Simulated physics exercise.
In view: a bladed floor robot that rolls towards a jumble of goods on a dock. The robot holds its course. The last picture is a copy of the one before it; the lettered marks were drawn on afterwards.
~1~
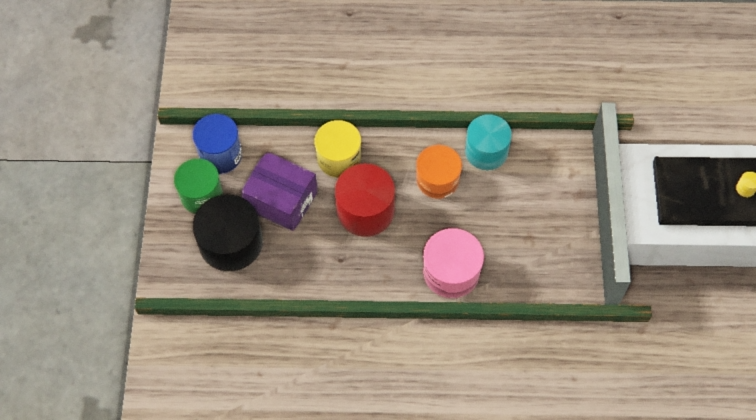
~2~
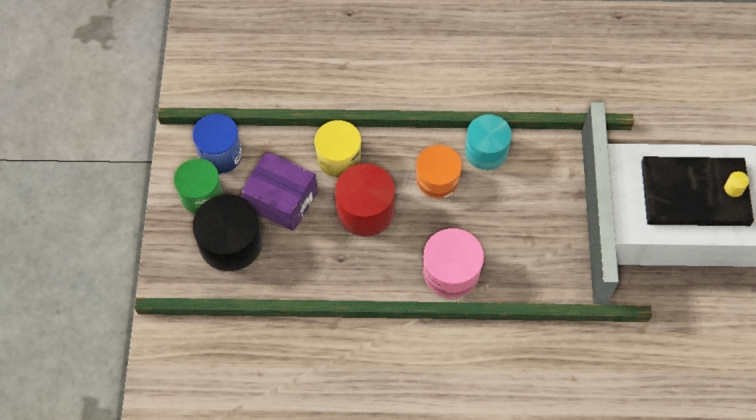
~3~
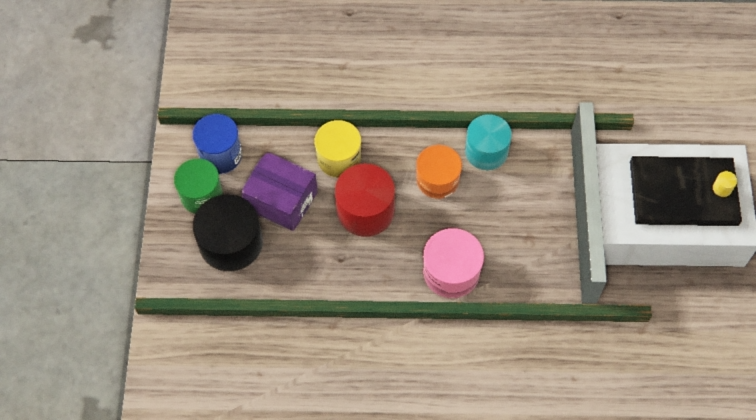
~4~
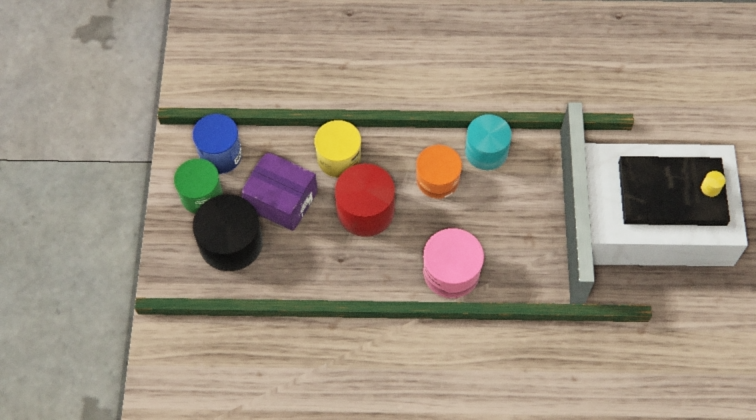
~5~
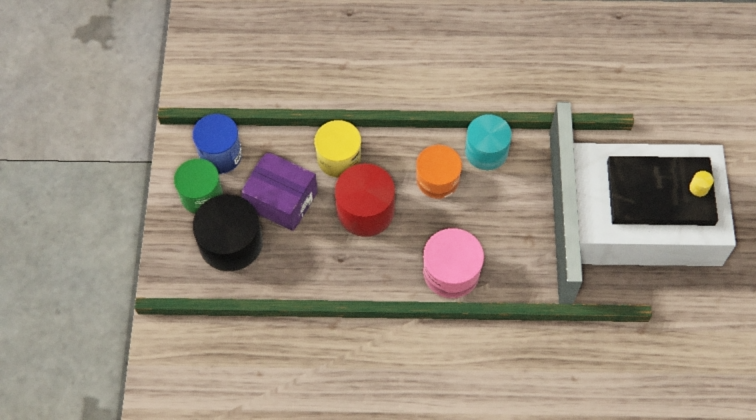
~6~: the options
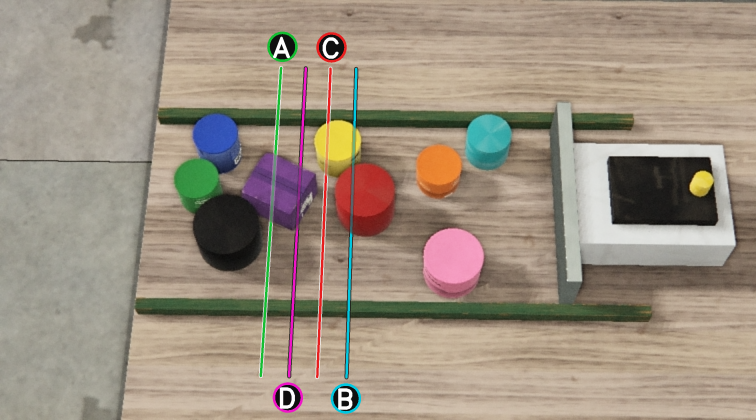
A bladed robot rolls slowly left between green rails towards a jumble of motionless goods.
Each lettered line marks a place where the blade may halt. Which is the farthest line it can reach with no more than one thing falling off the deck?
At A, and not beyond.
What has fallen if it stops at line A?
The green pail goes over.
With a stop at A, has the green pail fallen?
Yes.
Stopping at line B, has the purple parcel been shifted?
Yes.
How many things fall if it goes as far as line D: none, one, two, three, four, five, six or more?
In all, none.
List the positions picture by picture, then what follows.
Purple parcel (280, 191); yellow pail (338, 150); pink pail (452, 264), in the first frame.
Robot (689, 190); green pail (199, 187), in the second frame.
Robot (678, 190); black canister (229, 233), in the third frame.
Robot (665, 190); orange pail (438, 173), in the fourth frame.
Robot (654, 189); purple parcel (280, 191); yellow pail (338, 150); pink pail (452, 264), in the fifth frame.
On the marked copy, A at (272, 212); B at (352, 213); C at (324, 213); D at (298, 212).
Taking A. A third of the way, robot (546, 188); turquoise canister (430, 138); pink pail (424, 264).
Two thirds of the way, robot (438, 187); purple parcel (261, 189); yellow pail (289, 154).
When it is over, robot (357, 185); green pail over the edge; blue pail (164, 133); one fallen.
As for the rest, B is within the limit but short; C is within the limit but short; D is within the limit but short.
